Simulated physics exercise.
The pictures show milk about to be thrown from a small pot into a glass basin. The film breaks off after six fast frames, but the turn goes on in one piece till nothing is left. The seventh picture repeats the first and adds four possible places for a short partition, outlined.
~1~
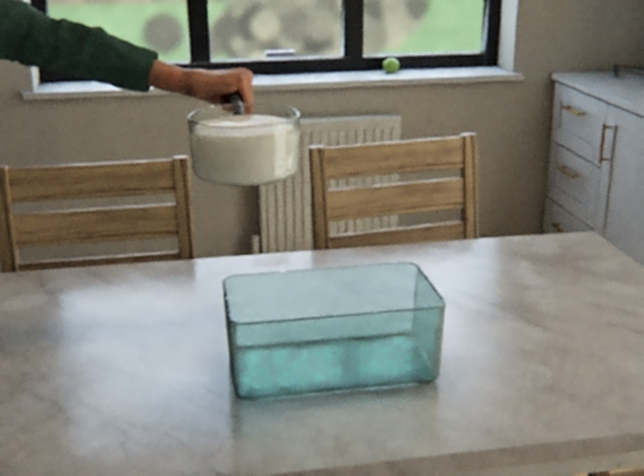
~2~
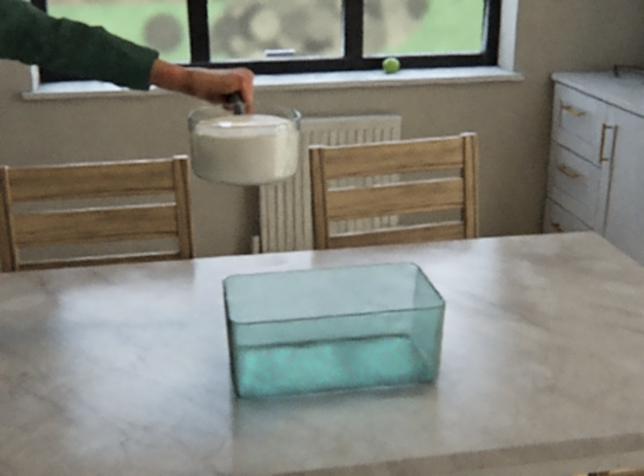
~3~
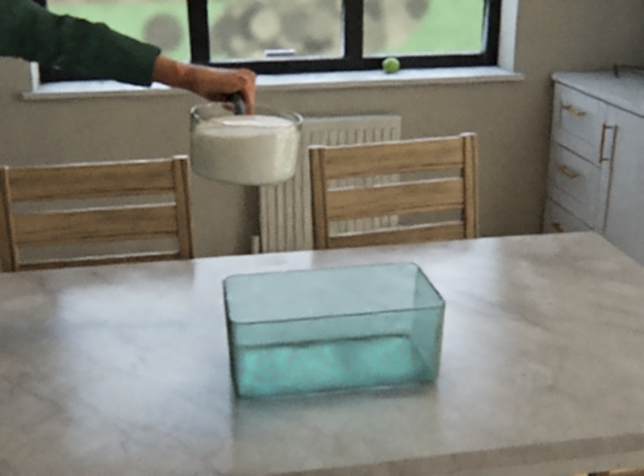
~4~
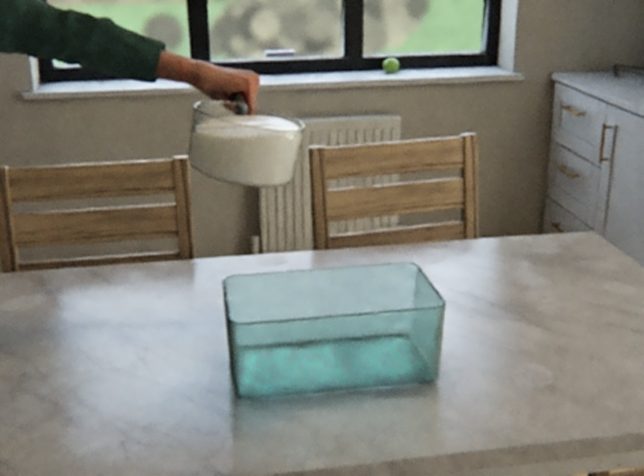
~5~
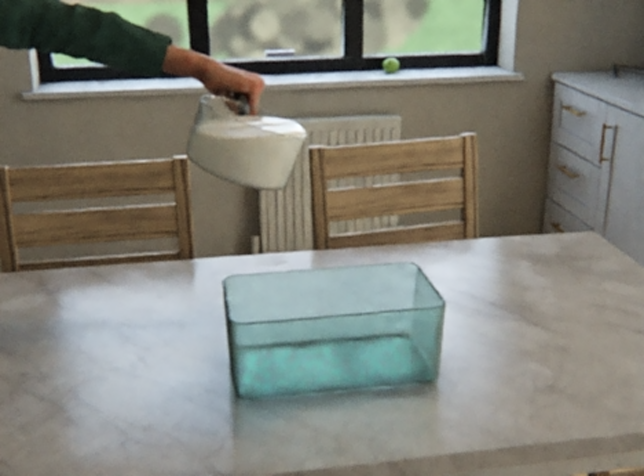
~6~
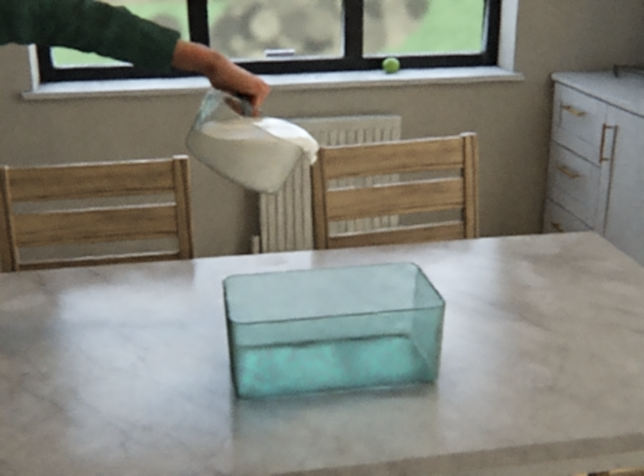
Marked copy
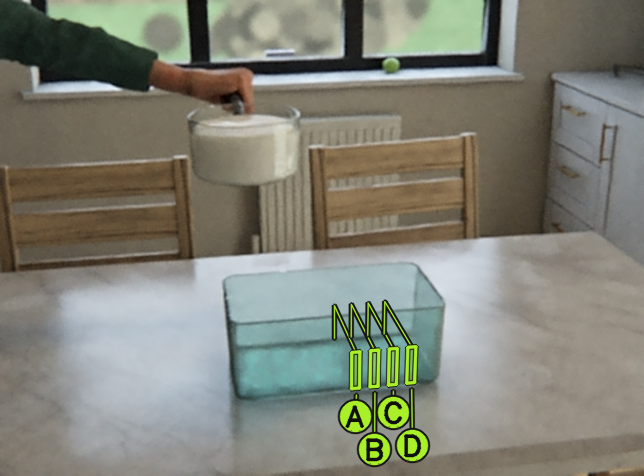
A hand and forearm in a dark green sleeve reach in from the upper left, holding a clear pot of white milk, in a kitchen seen from a fixed, slightly raised view. Below, a teal-tinted glass basin sits on a pale marbled table, with wooden chairs, a radiator and a window behind. The hand tilts the pot steadily rightward until milk slips just over its lip.
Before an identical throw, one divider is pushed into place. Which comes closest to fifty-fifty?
B is best.
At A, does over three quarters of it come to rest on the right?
No, it does not.
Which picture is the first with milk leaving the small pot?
In picture 5.
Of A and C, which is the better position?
That would be A.
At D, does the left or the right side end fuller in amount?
More ends on the left.
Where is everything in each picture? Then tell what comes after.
In the first picture, upright, lip at (297, 112); basin from (235, 398) to (439, 378); nothing has left yet.
In the second picture, upright, lip at (297, 113); nothing has left yet.
In the third picture, tipped about 5°, lip at (299, 117); nothing has left yet.
In the fourth picture, tipped about 12°, lip at (302, 123); nothing has left yet.
In the fifth picture, tipped about 21°, lip at (304, 132); milk is over the lip, down to (304, 132).
In the sixth picture, tipped about 31°, lip at (304, 142); milk is over the lip, down to (312, 164).
In lime, A at (356, 394); B at (374, 392); C at (393, 390); D at (411, 389).
With A, about 30 % ends left of the wall and 69 % right of it.
With B, about 52 % ends left of the wall and 46 % right of it.
With C, about 82 % ends left of the wall and 15 % right of it; 3 % is lost outside.
With D, about 95 % ends left of the wall and 3 % right of it.
